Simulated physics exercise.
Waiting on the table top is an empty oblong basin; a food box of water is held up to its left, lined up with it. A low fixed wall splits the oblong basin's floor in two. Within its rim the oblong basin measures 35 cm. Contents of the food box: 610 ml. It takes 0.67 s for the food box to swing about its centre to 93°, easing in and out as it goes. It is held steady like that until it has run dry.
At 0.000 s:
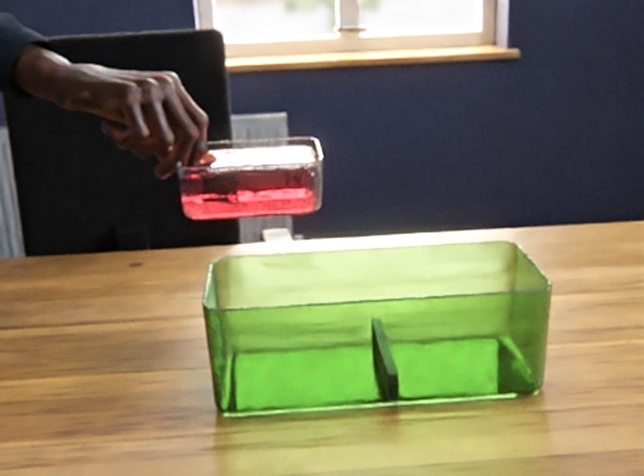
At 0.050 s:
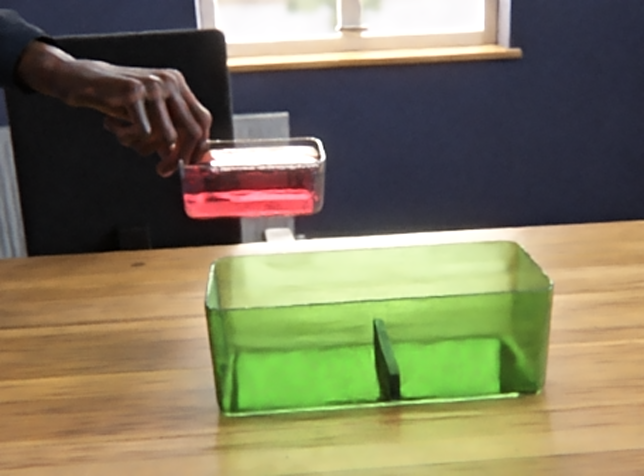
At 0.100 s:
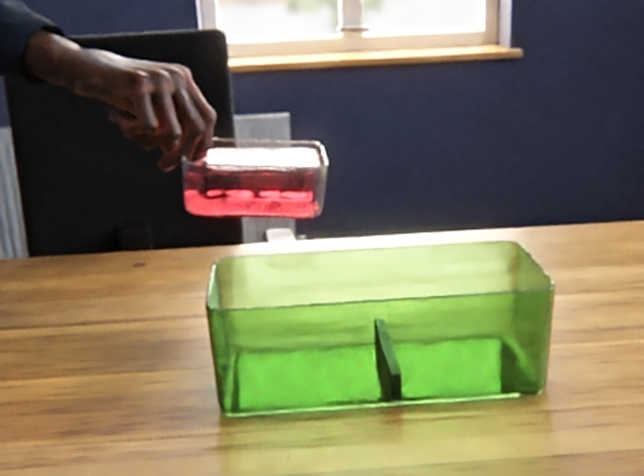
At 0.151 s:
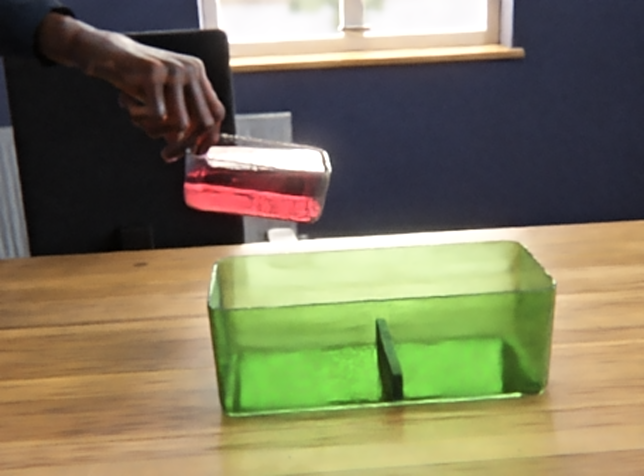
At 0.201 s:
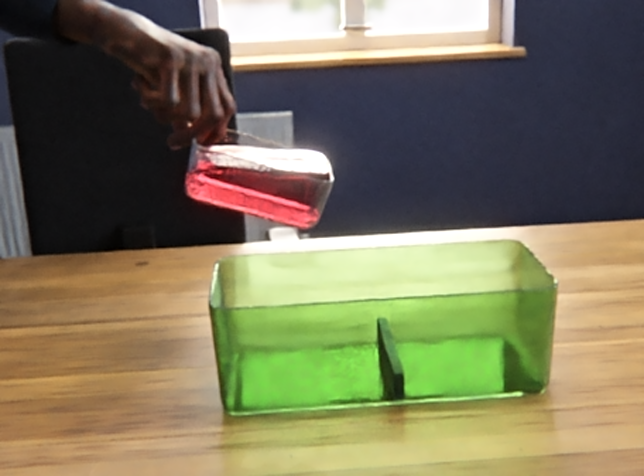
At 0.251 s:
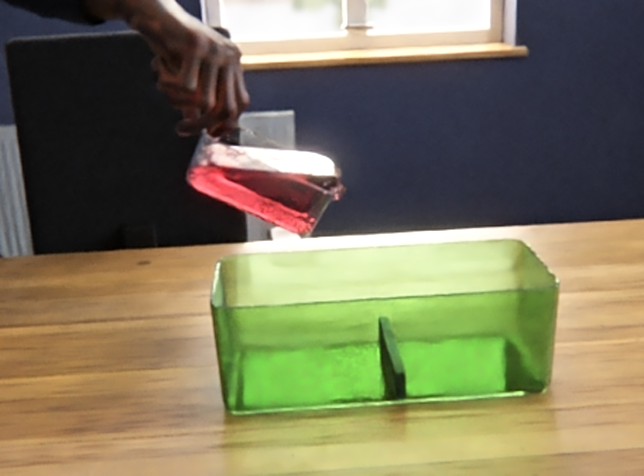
A dark-sleeved hand at the upper left holds a clear food box of red liquid above a wooden table, seen from slightly above in a room with a navy wall and bright window. An empty, see-through green oblong basin with a low dark divider stands below, to the right. The hand tilts the box clockwise, gently then faster, its right end dipping and a little liquid slipping over the edge, while the view barely shifts.
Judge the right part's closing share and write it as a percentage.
I would judge it at 52 per cent.
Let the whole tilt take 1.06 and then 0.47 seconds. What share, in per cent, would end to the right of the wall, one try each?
Respectively 55 and 35 %.
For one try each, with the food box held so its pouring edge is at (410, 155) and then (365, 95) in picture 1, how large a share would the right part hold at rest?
Try 1: 80 %; try 2: 75 %.
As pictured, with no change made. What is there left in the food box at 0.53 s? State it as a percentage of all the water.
Close to 14 in a hundred.
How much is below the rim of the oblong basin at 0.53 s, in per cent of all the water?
About 48%.
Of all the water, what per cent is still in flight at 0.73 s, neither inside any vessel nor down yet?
Close to 3 %.
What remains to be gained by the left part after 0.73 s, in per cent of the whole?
Around 7 per cent.
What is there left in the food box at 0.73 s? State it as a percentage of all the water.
Near 4 in a hundred.
By 0.53 s the tilt is 83° and 14 per cent is still to pour, 19 is left of the wall and 30 right of it.
By 0.73 s the tilt is 93° and 4 per cent is still to pour, 39 is left of the wall and 52 right of it.
By 0.94 s the tilt is 93° and 2 per cent is still to pour, 43 is left of the wall and 51 right of it.
By 1.17 s the tilt is 93° and 0 per cent is still to pour, 45 is left of the wall and 51 right of it.
At rest 46 per cent lies left of the wall, 52 right of it and 3 outside.
